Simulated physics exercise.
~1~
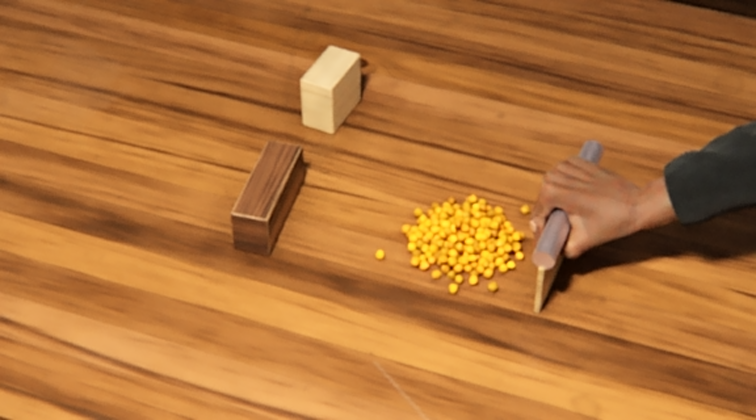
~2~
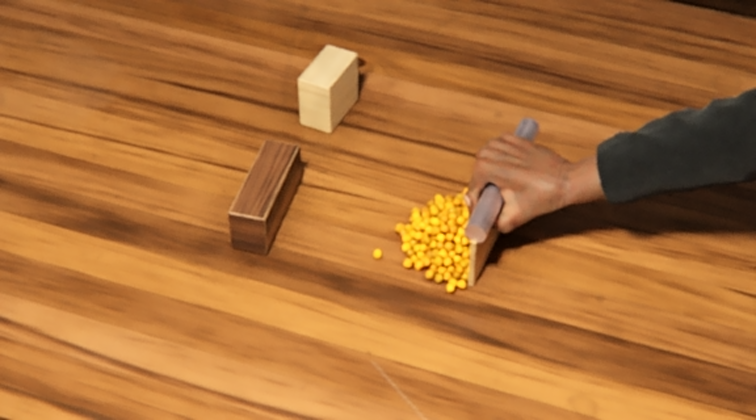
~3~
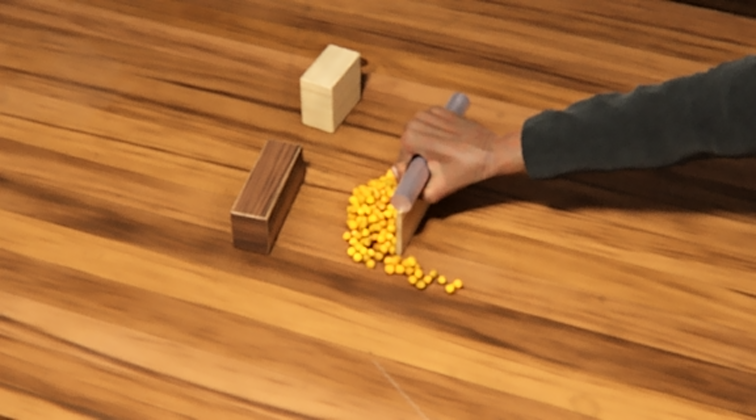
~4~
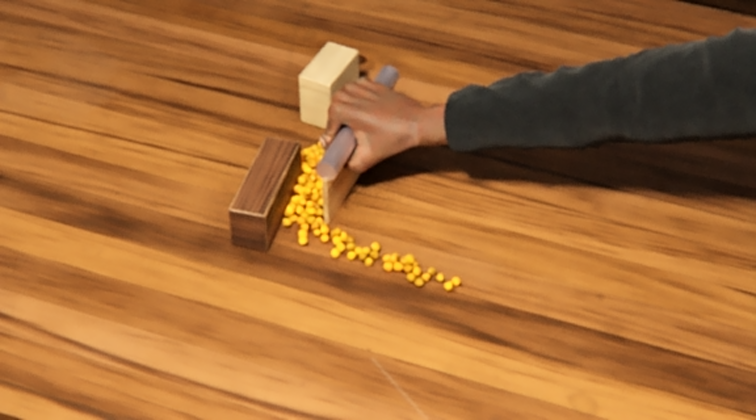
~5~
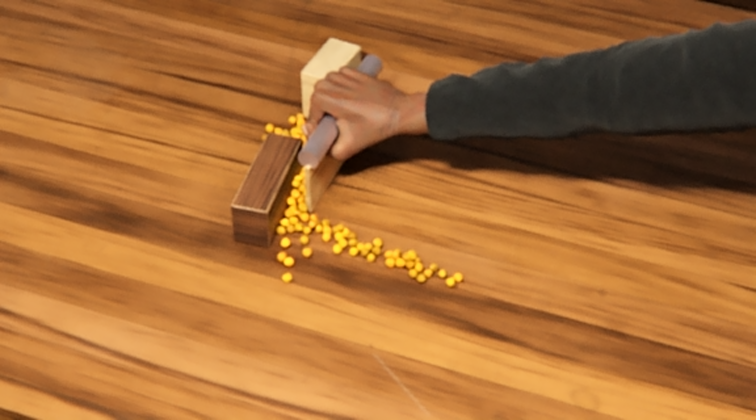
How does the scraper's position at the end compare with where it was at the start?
The scraper starts to the right of the spilt yellow kernels. By the end it is well to the left and somewhat farther up, close to the two blocks.
